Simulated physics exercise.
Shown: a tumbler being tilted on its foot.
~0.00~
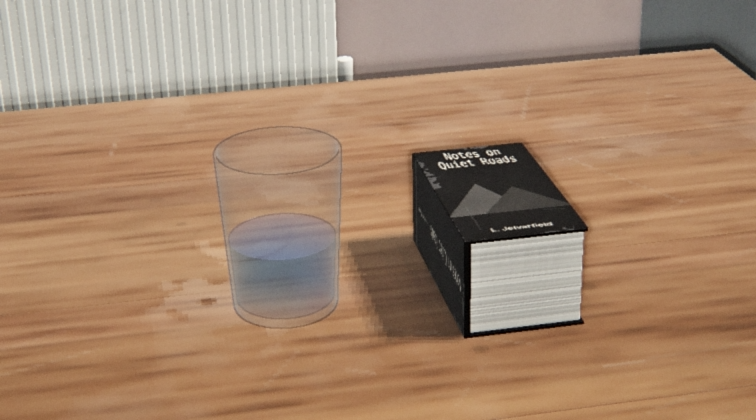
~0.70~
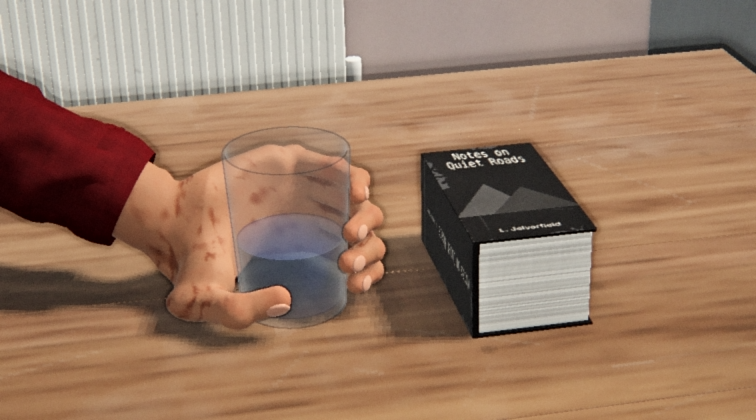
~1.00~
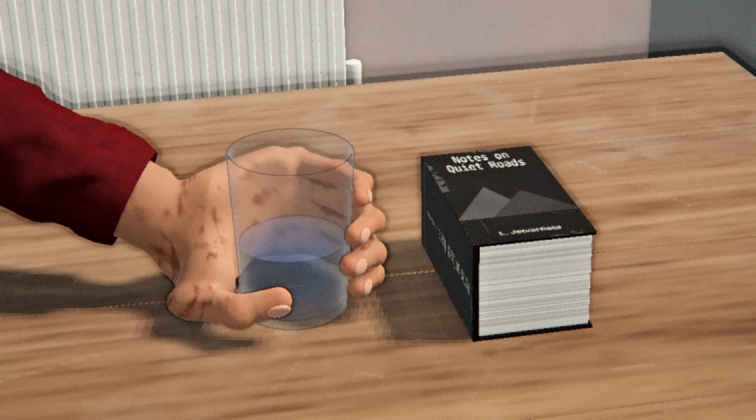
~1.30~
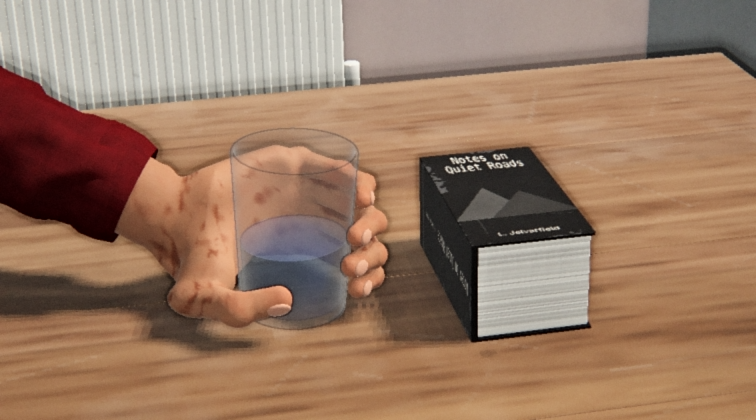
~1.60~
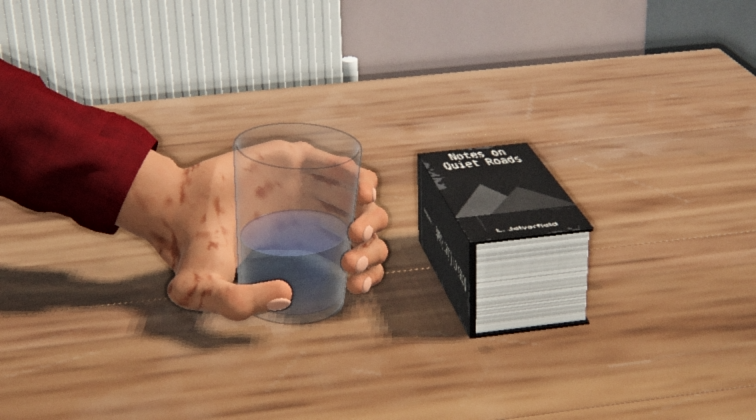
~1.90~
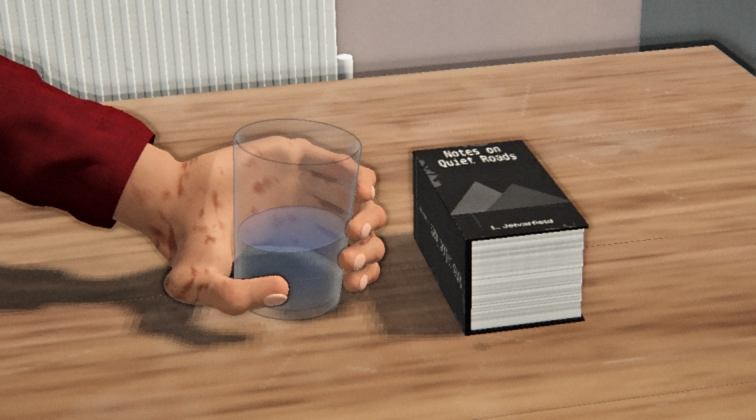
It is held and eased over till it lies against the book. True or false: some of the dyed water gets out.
False.
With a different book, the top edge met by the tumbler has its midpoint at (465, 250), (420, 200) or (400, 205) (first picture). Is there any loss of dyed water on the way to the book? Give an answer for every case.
First try it brims over, second it keeps every drop, third it keeps every drop.
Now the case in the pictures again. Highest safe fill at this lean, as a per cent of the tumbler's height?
I'd say something like 70 in a hundred.
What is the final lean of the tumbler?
Somewhere near 40 degrees.
After 2.5 s, the tumbler leans by about 20°; nothing has left it.
After 3.1 s, the tumbler leans by about 35°; nothing has left it.
After 4.5 s, the tumbler leans by about 40°, against the book; nothing has left it.
